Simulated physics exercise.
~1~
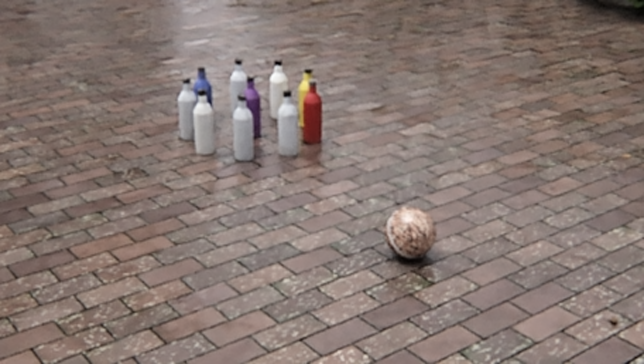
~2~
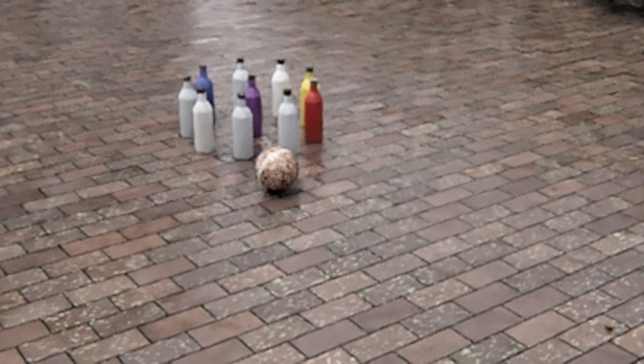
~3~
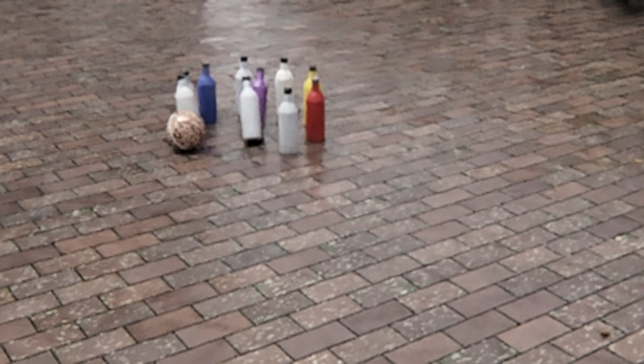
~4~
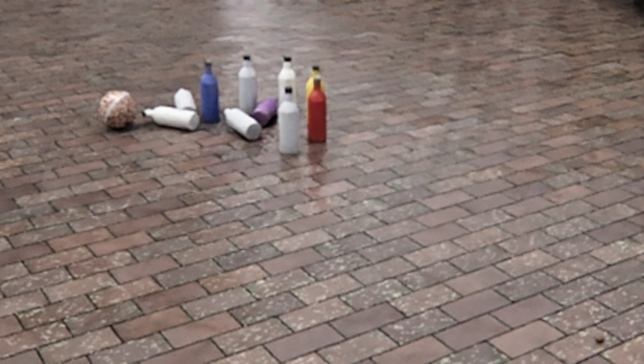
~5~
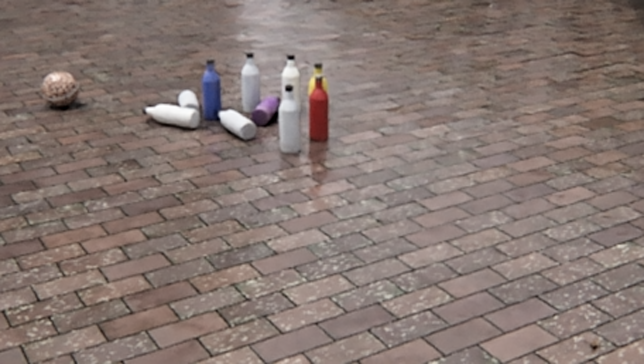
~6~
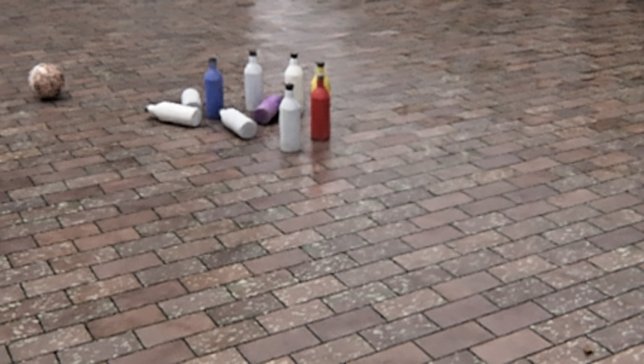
On a wet brick-paved yard, a cluster of capped bottles stands upright, mostly white, with one blue, one purple, one yellow and one red among them. A mottled ball rolls in from the right, heading left and away towards the near side of the group. It runs into the white bottles at the front left, and the purple one behind them begins to tip. Three white bottles and the purple one topple onto their sides. The ball rolls on to the far left, while the blue, red, yellow and remaining white bottles stay standing.
